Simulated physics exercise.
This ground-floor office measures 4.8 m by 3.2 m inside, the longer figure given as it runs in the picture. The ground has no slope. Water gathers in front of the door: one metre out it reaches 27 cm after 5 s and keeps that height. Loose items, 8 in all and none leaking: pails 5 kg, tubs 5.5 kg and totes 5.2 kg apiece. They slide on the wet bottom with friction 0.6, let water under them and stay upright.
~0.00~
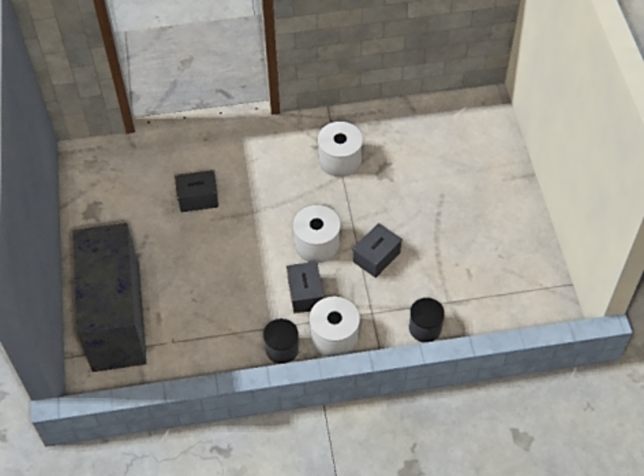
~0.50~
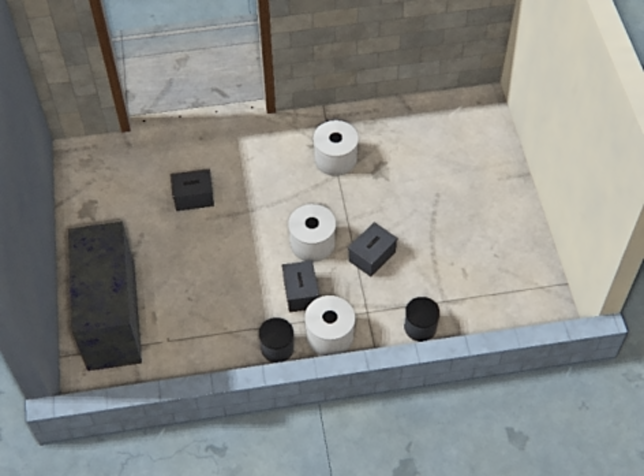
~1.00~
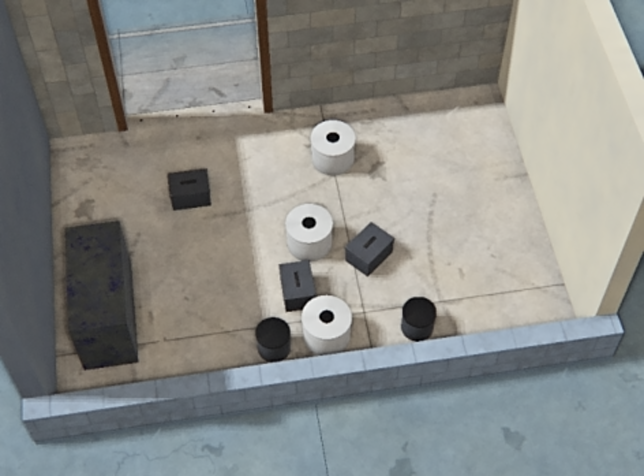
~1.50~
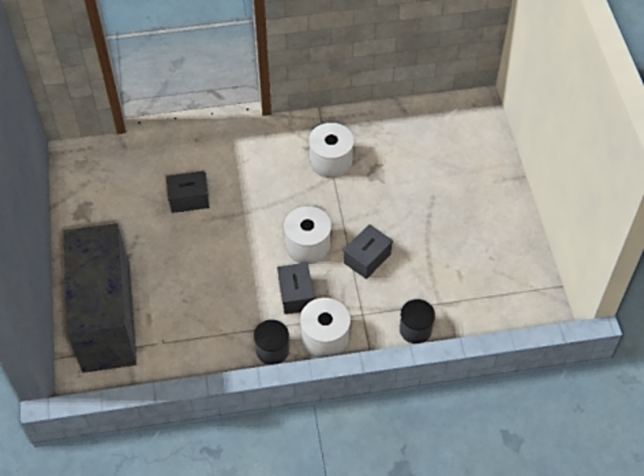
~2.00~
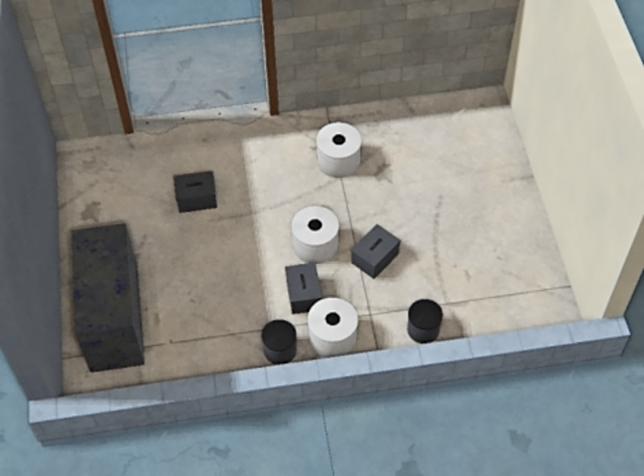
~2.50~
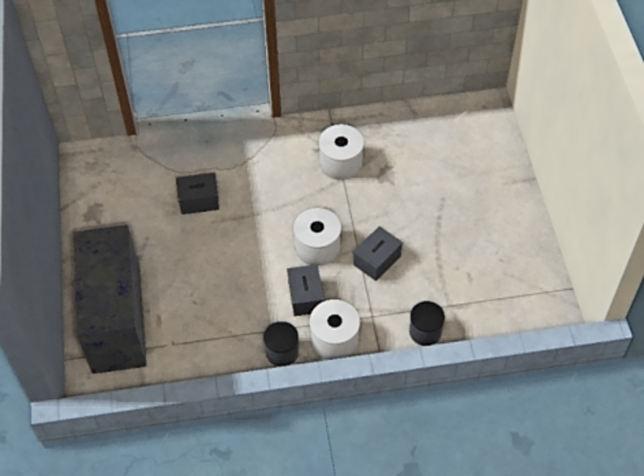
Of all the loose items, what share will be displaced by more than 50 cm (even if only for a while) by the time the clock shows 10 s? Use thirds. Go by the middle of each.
That comes to two thirds or above.
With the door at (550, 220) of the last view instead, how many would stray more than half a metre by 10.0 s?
In that case 8 of them.
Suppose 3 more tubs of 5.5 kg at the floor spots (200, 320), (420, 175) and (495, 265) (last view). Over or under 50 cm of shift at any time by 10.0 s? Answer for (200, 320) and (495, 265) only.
In that order: Past it, more.
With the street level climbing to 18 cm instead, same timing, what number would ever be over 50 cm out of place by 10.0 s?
Then 7.
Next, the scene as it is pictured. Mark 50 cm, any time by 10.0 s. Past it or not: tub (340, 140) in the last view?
It is short of it.
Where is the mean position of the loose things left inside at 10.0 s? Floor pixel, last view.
Near (438, 179).
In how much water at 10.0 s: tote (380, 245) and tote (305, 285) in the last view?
Roughly 10 and 5 cm.
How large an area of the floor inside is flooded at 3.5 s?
Some 2.5 m2.
After 3.5 s 0 of 8 are over 50 cm from their spots; 0 afloat.
After 4.5 s 1 of 8 are over 50 cm from their spots; 0 afloat.
After 7.0 s 7 of 8 are over 50 cm from their spots; 5 afloat.
After 10.0 s 7 of 8 are over 50 cm from their spots, and 7 have been at some point; 5 afloat.
